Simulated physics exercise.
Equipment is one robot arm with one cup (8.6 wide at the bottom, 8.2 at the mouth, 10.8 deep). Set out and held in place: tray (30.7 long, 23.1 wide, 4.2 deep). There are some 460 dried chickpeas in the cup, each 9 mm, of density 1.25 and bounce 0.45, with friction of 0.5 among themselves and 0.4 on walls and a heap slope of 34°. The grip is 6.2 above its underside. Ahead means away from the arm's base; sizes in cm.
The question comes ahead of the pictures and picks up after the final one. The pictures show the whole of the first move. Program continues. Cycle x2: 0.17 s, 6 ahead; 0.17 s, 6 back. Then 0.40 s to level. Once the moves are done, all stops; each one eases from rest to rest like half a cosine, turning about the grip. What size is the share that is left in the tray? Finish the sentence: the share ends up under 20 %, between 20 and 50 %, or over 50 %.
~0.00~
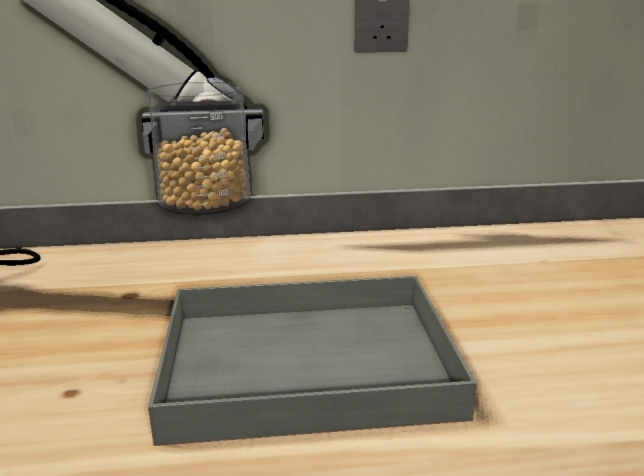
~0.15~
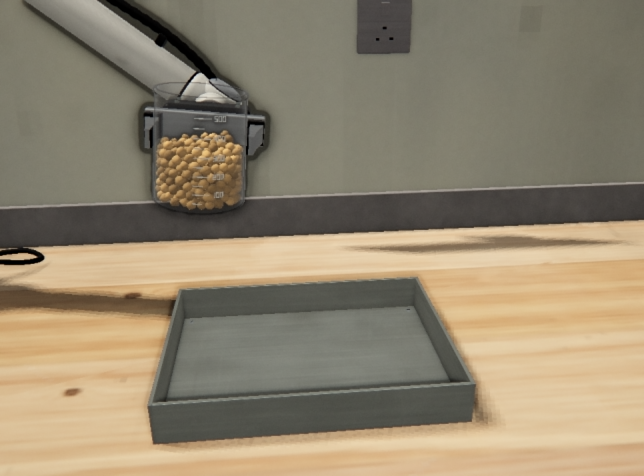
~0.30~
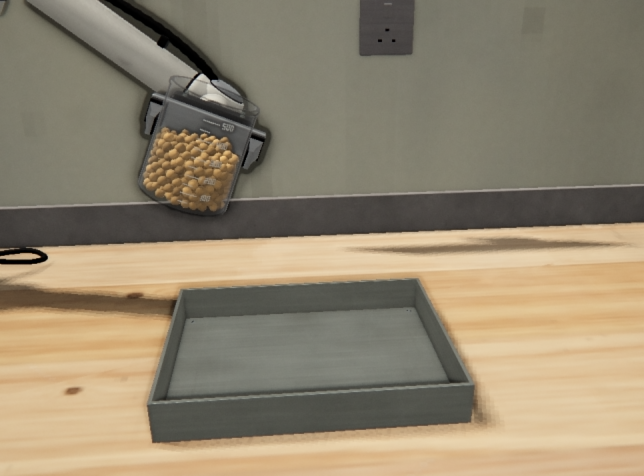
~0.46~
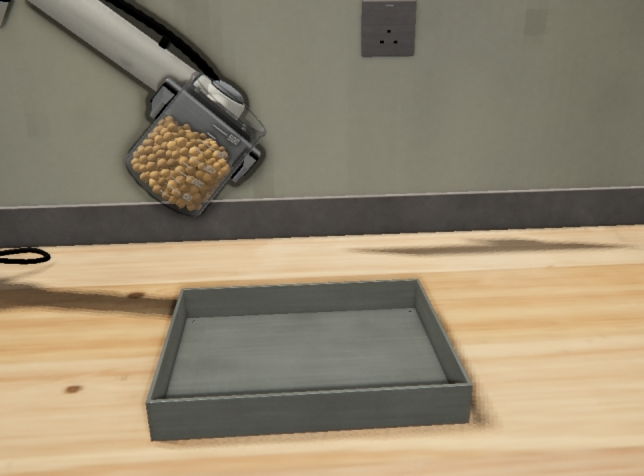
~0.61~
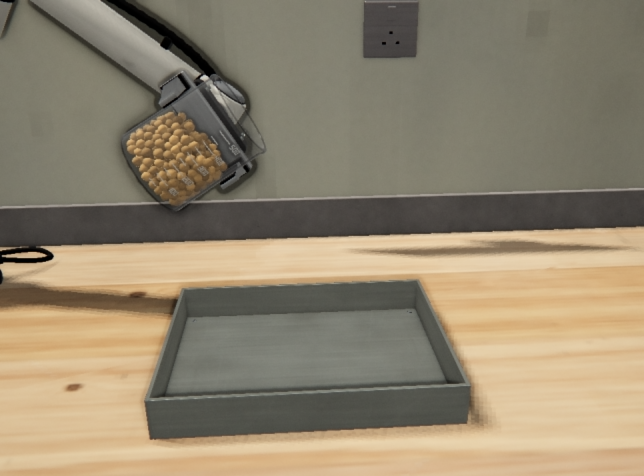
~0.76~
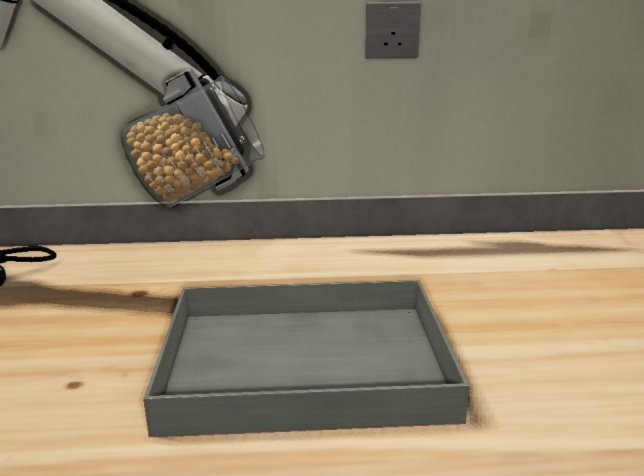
The share ends up under 20 %.
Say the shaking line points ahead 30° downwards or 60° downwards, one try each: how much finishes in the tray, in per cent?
It comes to around 0 per cent on the first try and around 0 per cent on the second.
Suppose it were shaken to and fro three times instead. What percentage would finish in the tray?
Then roughly 15 percent.
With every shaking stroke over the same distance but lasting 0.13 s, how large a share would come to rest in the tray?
Then roughly 25 percent.
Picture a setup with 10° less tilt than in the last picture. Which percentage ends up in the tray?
Close to 0 in a hundred, I'd say.
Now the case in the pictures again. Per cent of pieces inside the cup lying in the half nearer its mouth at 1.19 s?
My estimate is near 25 per cent.
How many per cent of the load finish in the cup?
90 percent.
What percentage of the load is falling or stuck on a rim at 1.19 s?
4 %.
By 1.19 s, tilted 64° forward, highest piece 27 above the table; 433 in the cup, 4 in the tray, 20 in flight or on a rim.
By 1.62 s, tilted 36° forward, highest piece 28 above the table; 410 in the cup, 46 in the tray, 1 in flight or on a rim.
By 2.04 s, level, highest piece 28 above the table; 410 in the cup, 47 in the tray.
By 3.09 s, level, highest piece 28 above the table; 410 in the cup, 47 in the tray.
Final count, 410 in the cup, 47 in the tray. That is 10 % in the tray.
